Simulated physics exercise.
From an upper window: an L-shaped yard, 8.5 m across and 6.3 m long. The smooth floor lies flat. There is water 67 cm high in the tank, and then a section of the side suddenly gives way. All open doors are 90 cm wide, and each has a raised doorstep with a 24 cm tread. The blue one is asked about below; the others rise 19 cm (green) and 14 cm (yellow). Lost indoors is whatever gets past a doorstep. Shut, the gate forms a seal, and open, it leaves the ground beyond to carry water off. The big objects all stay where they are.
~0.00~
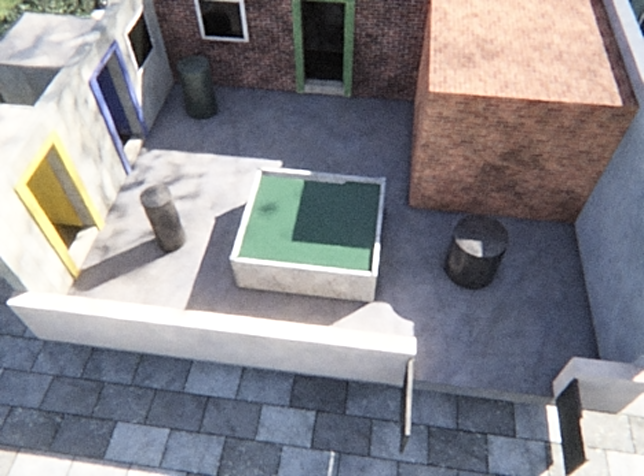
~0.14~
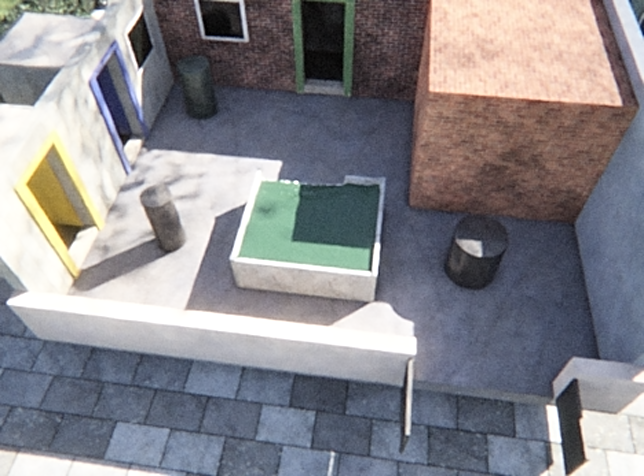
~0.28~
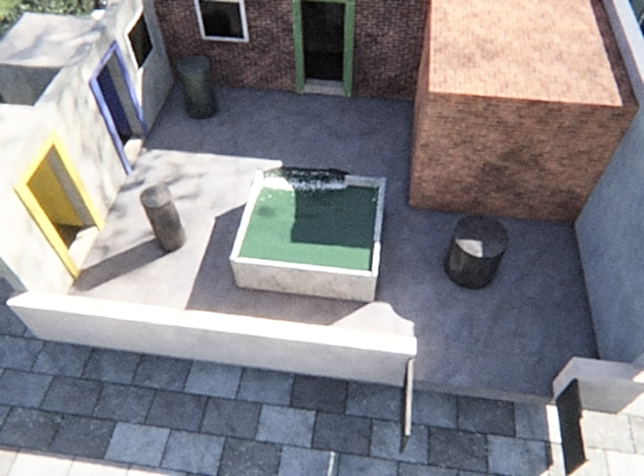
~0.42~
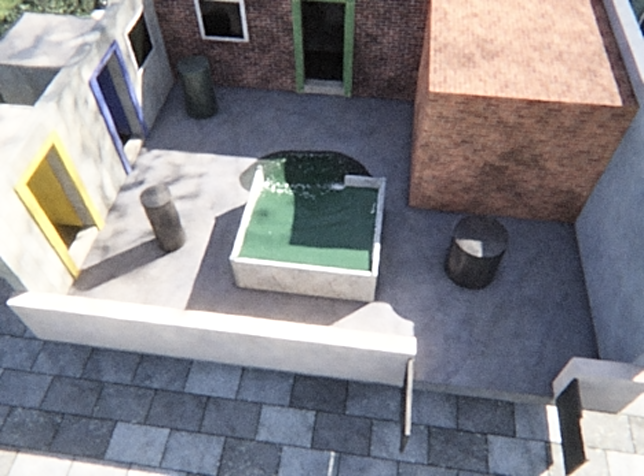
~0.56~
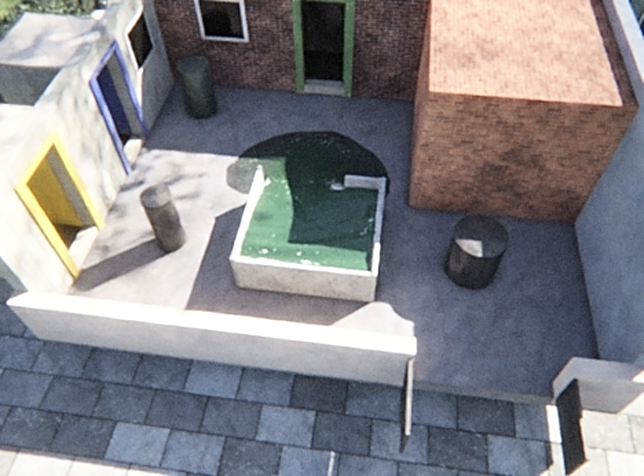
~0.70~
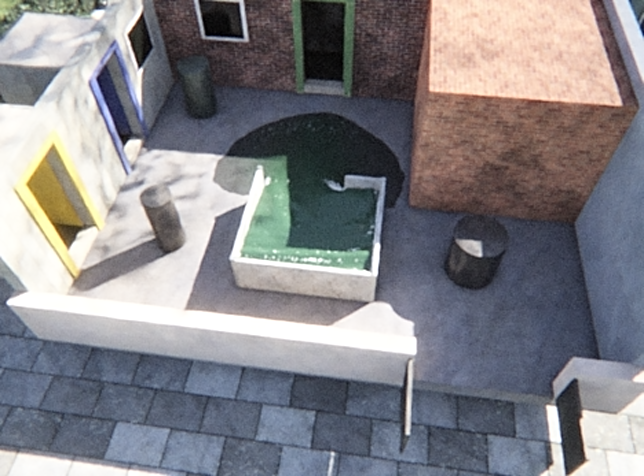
Green water pouring from the far side of a low, pale-walled tank and spreading in a dark, rounded pool across a courtyard floor.
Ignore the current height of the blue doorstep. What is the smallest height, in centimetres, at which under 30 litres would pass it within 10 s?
The smallest such height is roughly 7 cm.
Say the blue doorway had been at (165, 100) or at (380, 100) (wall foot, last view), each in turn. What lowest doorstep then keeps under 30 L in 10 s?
You'd want roughly 20 cm there first, then roughly 20 cm.
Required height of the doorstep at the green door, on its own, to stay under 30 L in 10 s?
Green door - some 26 centimetres.
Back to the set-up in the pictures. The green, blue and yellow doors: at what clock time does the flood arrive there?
The flood shows up at green at 0.9 s, at blue at 2.8 s, and at yellow at 4.5 s.
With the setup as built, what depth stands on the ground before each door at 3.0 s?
The green door has 26 cm, the blue door 3 cm and the yellow door 0 cm.
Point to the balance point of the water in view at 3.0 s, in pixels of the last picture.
Centre of mass: About (297, 166) px.
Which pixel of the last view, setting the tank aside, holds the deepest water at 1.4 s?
(299, 192).
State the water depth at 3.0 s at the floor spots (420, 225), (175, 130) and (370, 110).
Some 0, 6 and 22 cm.
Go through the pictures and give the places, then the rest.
In the first frame, the tank at (313, 220) is whole and still, 67 cm deep; the blue door at (123, 115) is dry.
In the second frame, the front is at a hidden place, 0.3 m from the gap on the far side; 0.4 m2 of floor is wet, 67 cm left at the back.
In the third frame, the front is at (325, 172), 0.8 m from the gap on the far side; 1.3 m2 of floor is wet, 67 cm left at the back.
In the fourth frame, the front is at (311, 154), 1.3 m from the gap on the far side; 2.5 m2 of floor is wet, 67 cm left at the back.
In the fifth frame, water pours out on the far side and has run 1.9 m, to (318, 134); about 7 cm deep outside, 62 cm at the back.
In the sixth frame, water pours out on the far side and has run 2.5 m, to (316, 115); about 6 cm deep outside, 56 cm at the back; the blue door at (123, 115), 3.7 m from the gap, is still 1.9 m from the nearest water.
After 1.4 s water covers 30 % of the floor, deepest (33 cm) near (299, 192); it has not reached the blue door.
After 3.0 s water covers 35 % of the floor, deepest (34 cm) near (173, 86); 3 cm at the blue door, 0 litres in over its 12 cm doorstep.
After 10.0 s water covers 85 % of the floor, deepest (14 cm) near (55, 319); 9 cm at the blue door, 0 litres in over its 12 cm doorstep.
At the blue door as built, the water arrived by 2.9 s and peaked near 12 cm at 7.6 s.
Run again over the same 10 s with other heights there, 42 litres in over 6 cm, 18 litres over 8 cm. The limit of 30 litres is kept from about 7 cm up.
